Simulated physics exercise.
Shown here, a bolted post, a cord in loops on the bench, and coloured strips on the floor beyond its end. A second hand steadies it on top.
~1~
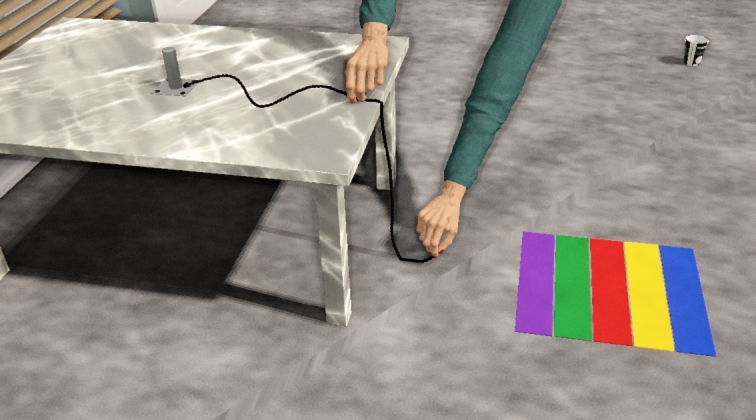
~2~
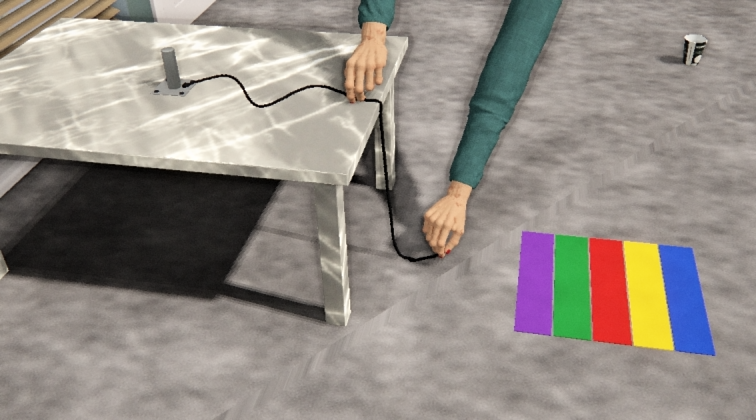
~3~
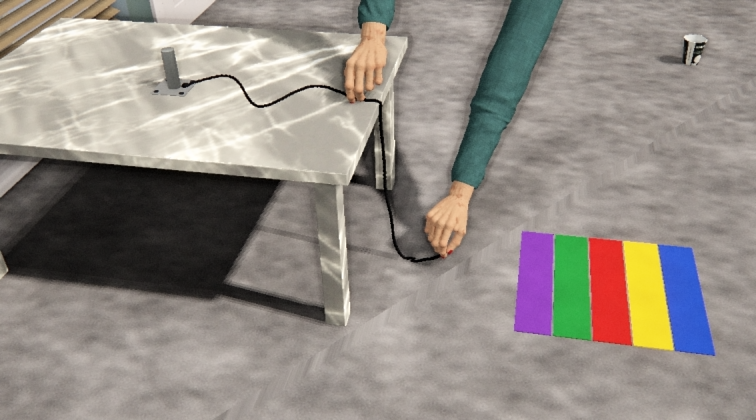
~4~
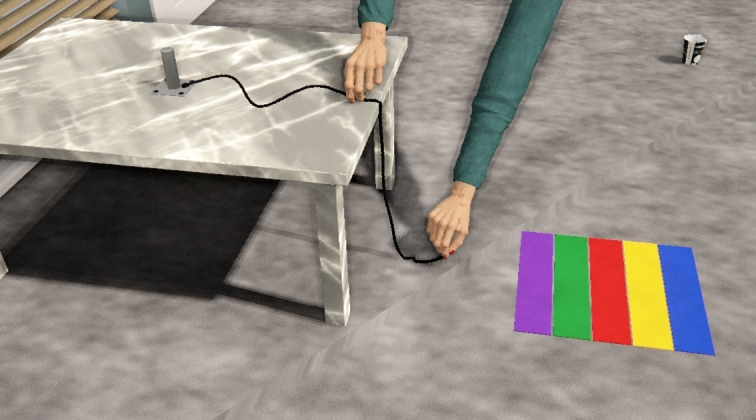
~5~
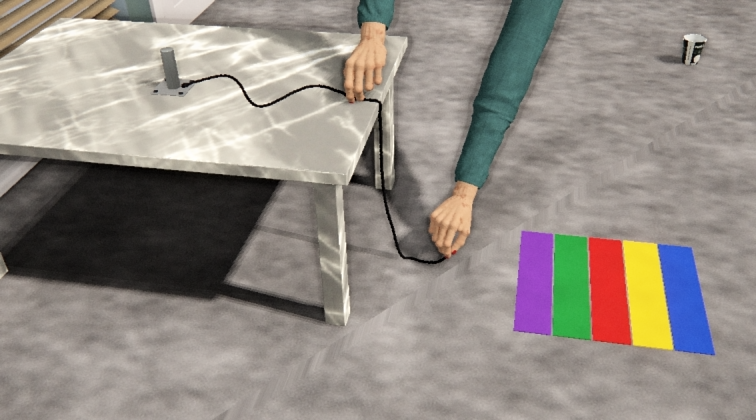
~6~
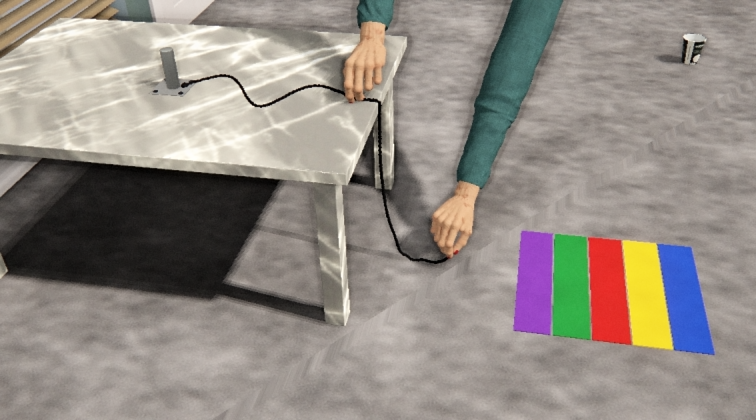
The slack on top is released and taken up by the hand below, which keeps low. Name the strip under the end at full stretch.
The yellow one.
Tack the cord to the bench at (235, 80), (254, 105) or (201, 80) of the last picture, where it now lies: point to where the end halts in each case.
The places are (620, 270), (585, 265) and (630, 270).
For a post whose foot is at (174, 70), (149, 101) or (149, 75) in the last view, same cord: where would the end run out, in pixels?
The places are (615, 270), (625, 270) and (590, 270).
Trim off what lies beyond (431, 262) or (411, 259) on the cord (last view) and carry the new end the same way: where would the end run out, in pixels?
Try by try, around (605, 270) and (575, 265).
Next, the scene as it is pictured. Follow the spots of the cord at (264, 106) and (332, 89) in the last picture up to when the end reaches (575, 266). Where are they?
They go to (315, 94) and to (383, 120).
Soon after, end near (575, 266); over green.
Then, end near (618, 270); over red.
At full stretch, end near (642, 273); over yellow. It halts on the yellow strip.
